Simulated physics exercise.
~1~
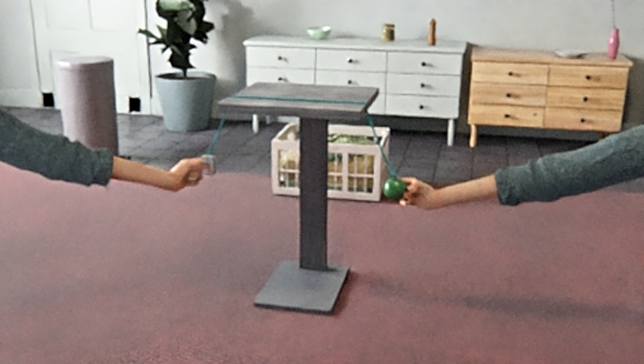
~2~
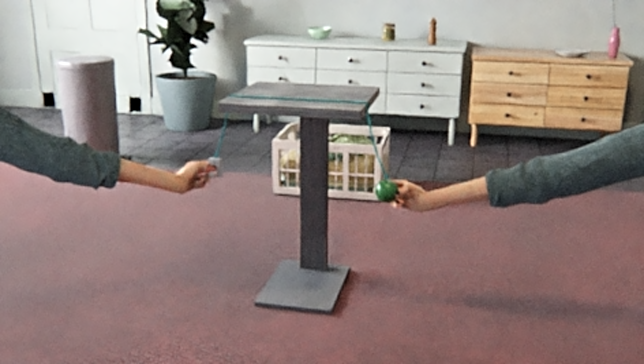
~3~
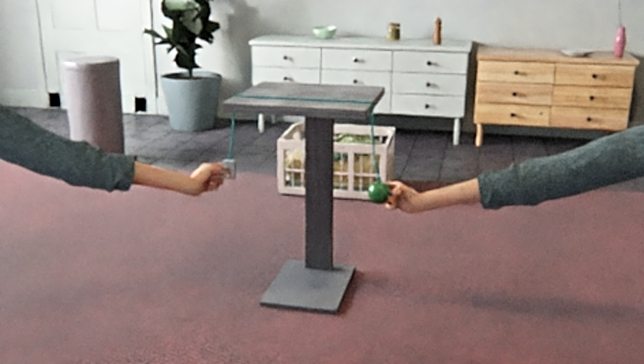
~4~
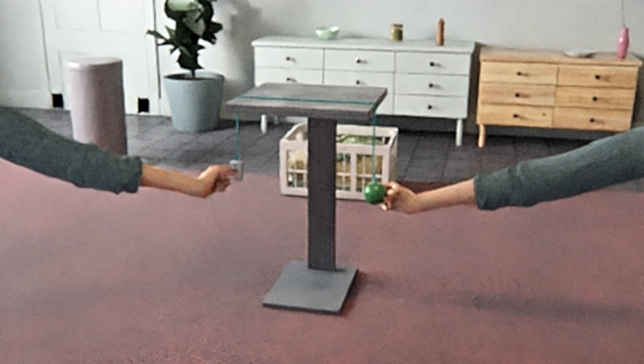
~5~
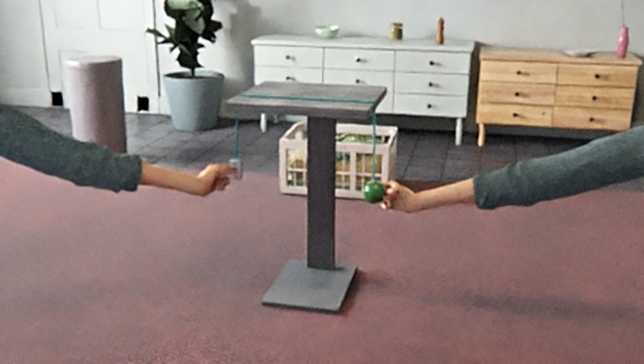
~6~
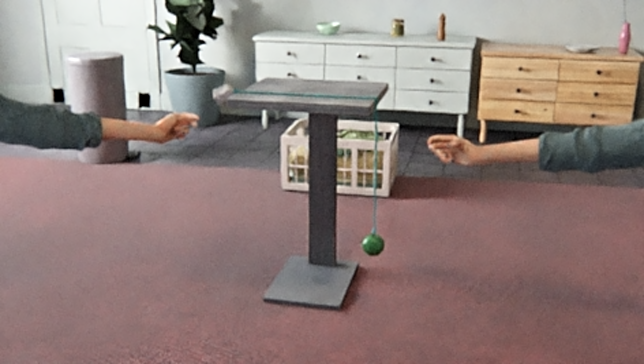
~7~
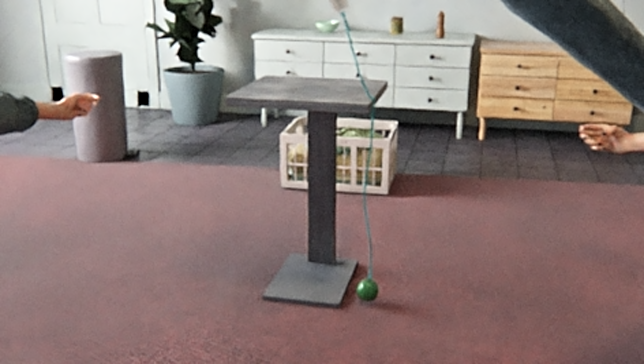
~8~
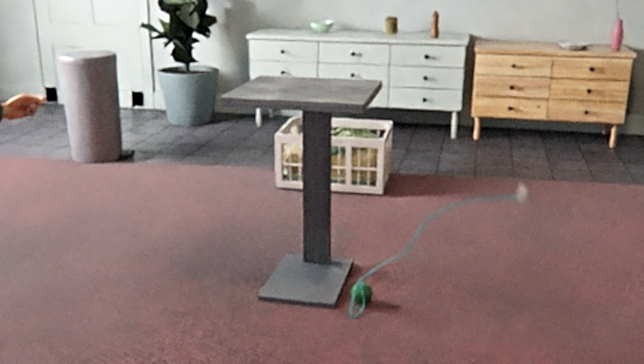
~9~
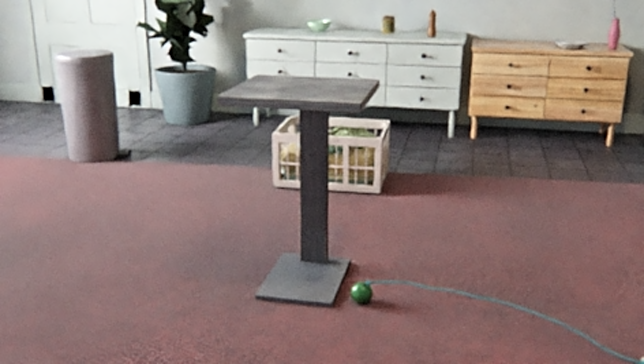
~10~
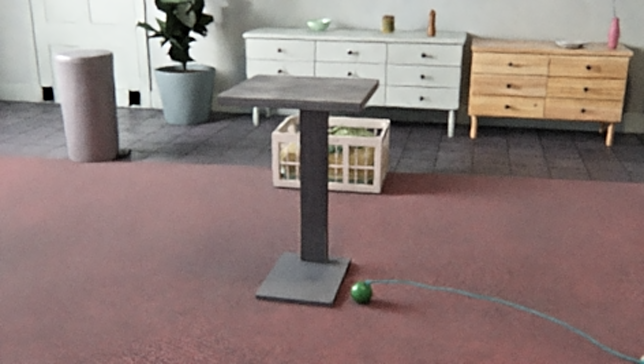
In a room with a dull red floor, seen from the front by a slightly swaying camera, a teal string lies across a dark grey plant stand. A hand on the left holds a small pale box at one end, and a hand on the right holds a green apple; a crate, drawers and a potted plant stand behind. The hands shift slightly inward, then let go and draw back. The apple drops, pulling the box up onto the top and over. The box flies off to the right, and the apple rests beside the base, the string trailing right across the floor.
